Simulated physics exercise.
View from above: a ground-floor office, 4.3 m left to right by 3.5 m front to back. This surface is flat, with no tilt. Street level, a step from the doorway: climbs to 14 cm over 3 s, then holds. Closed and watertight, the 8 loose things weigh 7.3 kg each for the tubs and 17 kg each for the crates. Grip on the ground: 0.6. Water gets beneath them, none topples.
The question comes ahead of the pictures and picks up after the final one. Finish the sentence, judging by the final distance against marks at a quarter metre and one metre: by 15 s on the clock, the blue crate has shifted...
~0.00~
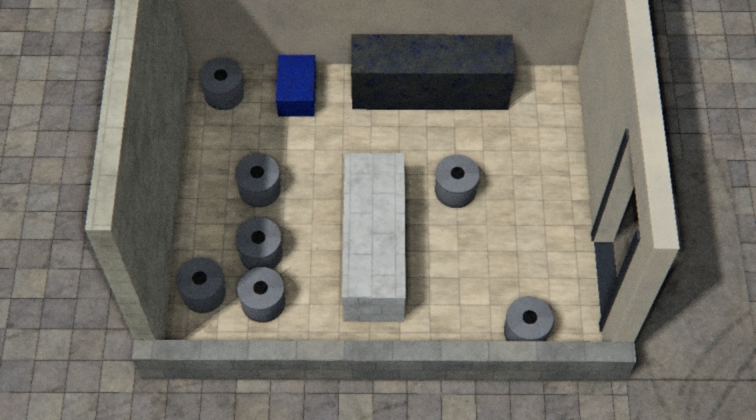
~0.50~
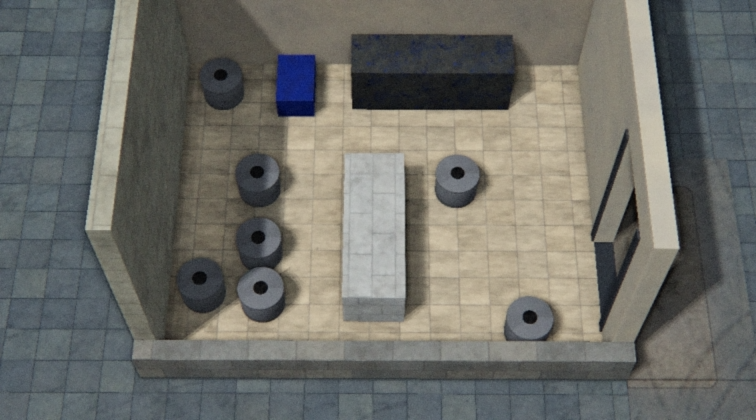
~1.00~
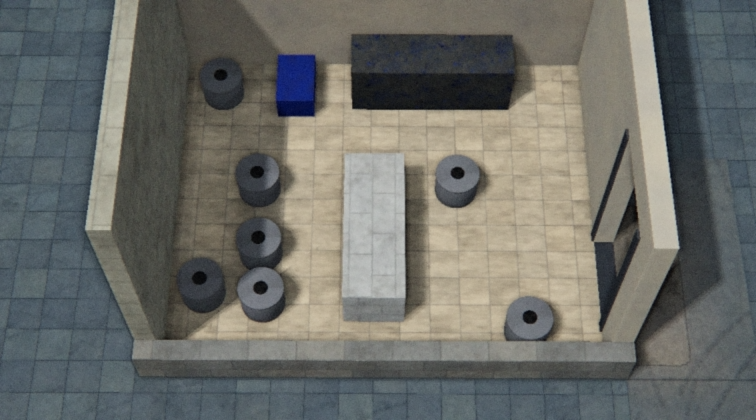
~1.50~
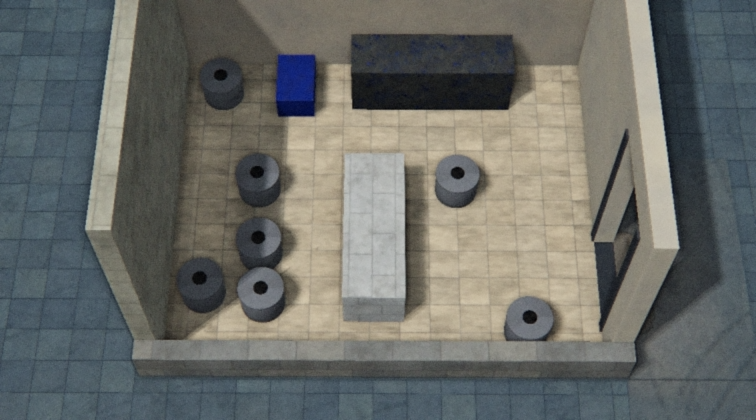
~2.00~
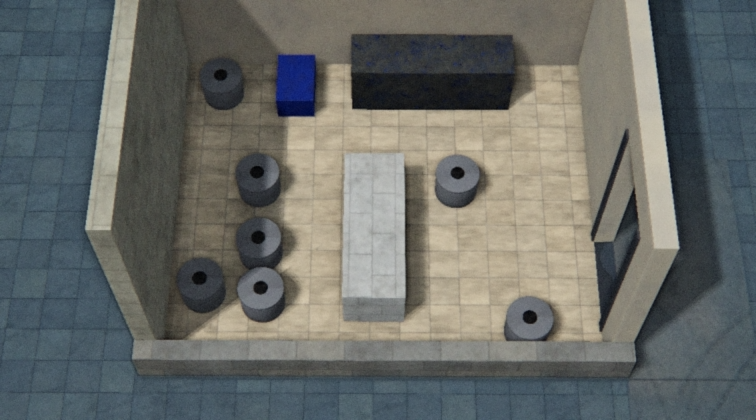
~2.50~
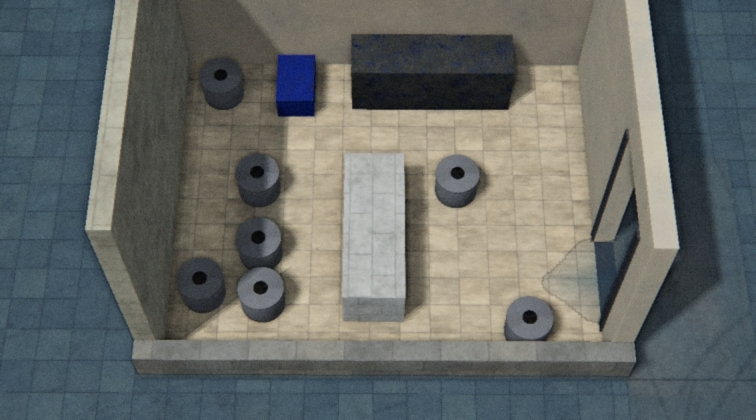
It has shifted less than a quarter metre.
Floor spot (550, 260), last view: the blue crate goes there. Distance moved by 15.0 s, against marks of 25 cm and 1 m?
Result: It drifts a great deal.
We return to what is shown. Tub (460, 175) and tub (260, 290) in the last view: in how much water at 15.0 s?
7 and 5 cm.
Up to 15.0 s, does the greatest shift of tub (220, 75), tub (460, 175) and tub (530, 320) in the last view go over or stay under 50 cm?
Going one by one, I get within, above and above.
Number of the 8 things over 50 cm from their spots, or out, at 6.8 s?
Count then: 1.
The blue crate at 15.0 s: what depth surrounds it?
About 5 cm.
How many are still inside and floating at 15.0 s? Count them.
Total: 7.
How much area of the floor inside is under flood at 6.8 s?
Roughly 7.5 m2 of it is wet.
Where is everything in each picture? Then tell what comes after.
The blue crate at (296, 77) rests on the ground; water covers 0.0 m2; 0 of 8 have shifted, in the first picture.
The blue crate at (296, 77) rests on the ground; 0.0 m2 under water; 0 of 8 have shifted, in the second picture.
The blue crate at (296, 77), on the bottom; water covers 0.0 m2; 0 of 8 have shifted, in the third picture.
The blue crate at (296, 77), on the bottom; 0.0 m2 under water; 0 of 8 have shifted, in the fourth picture.
The blue crate at (296, 77), on the bottom; water covers 0.0 m2; 0 of 8 have shifted, in the fifth picture.
The blue crate at (296, 77) rests on the ground; 0.3 m2 under water; 0 of 8 have shifted, in the sixth picture.
After 3.5 s the blue crate is near (296, 77), 0.0 m from its start, aground; 0 afloat.
After 6.8 s the blue crate is near (296, 77), 0.0 m from its start, aground; 2 afloat.
After 11.0 s the blue crate is near (296, 77), 0.0 m from its start, aground; 2 afloat.
After 15.0 s the blue crate is near (296, 77), 0.0 m from its start, aground; 7 afloat.
